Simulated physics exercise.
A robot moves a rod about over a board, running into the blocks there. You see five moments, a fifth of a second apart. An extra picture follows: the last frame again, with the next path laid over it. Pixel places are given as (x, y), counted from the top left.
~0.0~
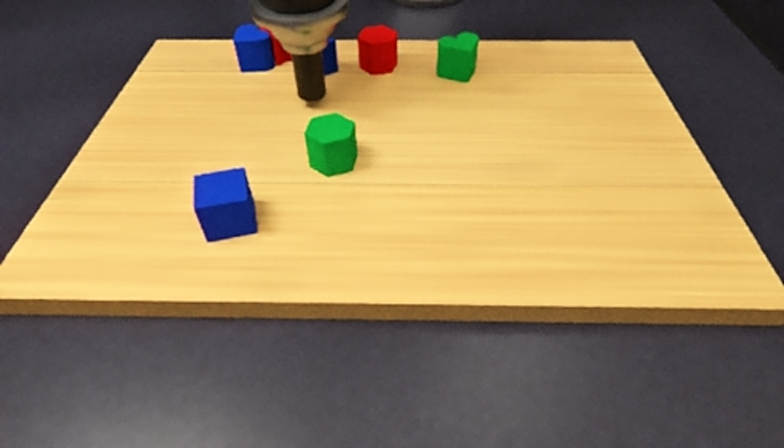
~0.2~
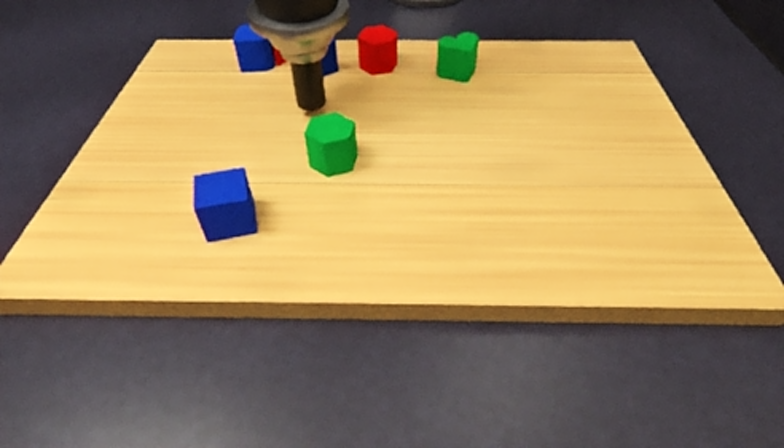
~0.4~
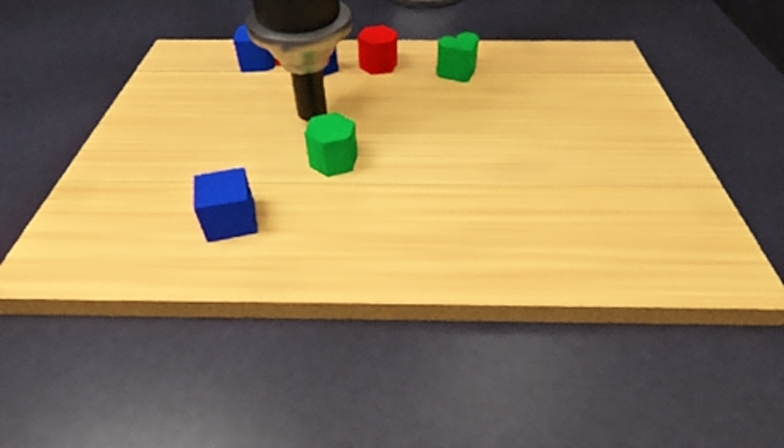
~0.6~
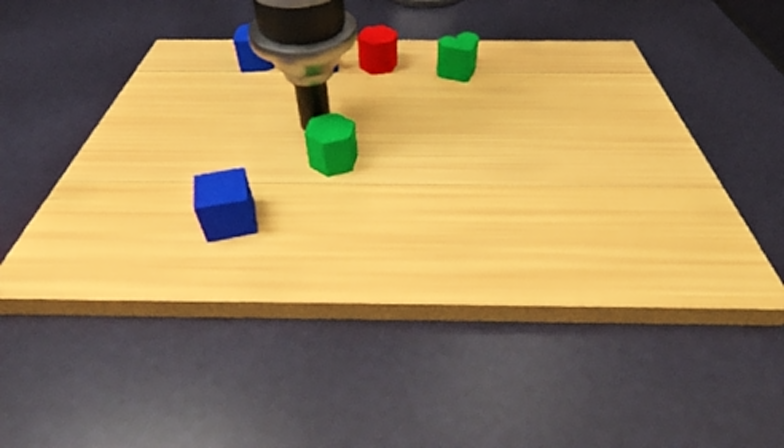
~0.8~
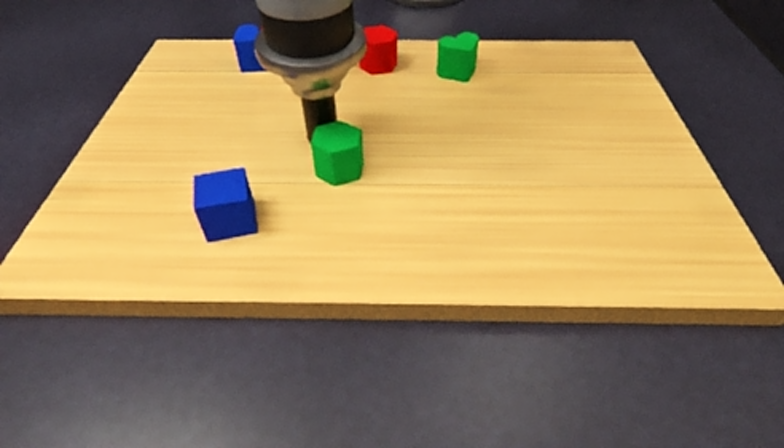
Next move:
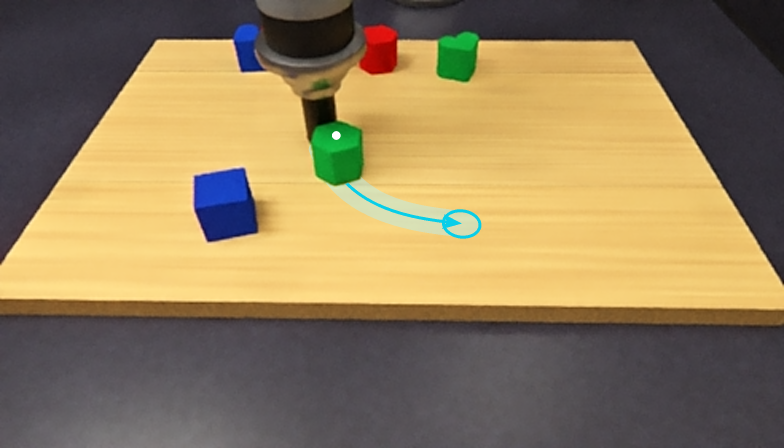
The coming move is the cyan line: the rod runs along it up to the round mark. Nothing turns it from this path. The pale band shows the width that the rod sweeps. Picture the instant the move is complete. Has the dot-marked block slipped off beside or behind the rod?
I expect so.
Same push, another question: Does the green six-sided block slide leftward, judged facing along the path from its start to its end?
It seems not.
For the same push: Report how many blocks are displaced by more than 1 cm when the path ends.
The answer is one block, counting only moves over 1 cm.
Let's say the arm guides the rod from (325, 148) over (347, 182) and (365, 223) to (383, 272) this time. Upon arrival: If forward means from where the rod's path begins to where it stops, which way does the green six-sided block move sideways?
My answer: Left.
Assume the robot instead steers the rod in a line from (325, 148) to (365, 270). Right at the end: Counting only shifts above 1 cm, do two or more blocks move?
It seems not.
Path on the board, from (325, 148) over (347, 184) and (395, 212) to (462, 224); the dot is on the green six-sided block.
The first path, step by step. One third of the way, rod at (346, 173); green six-sided block at (367, 172), turned 15° anticlockwise.
Two thirds of the way, rod at (397, 202); green six-sided block at (411, 209), turned 15° clockwise.
At the end, rod at (463, 213); green six-sided block at (418, 218), turned 30° clockwise.
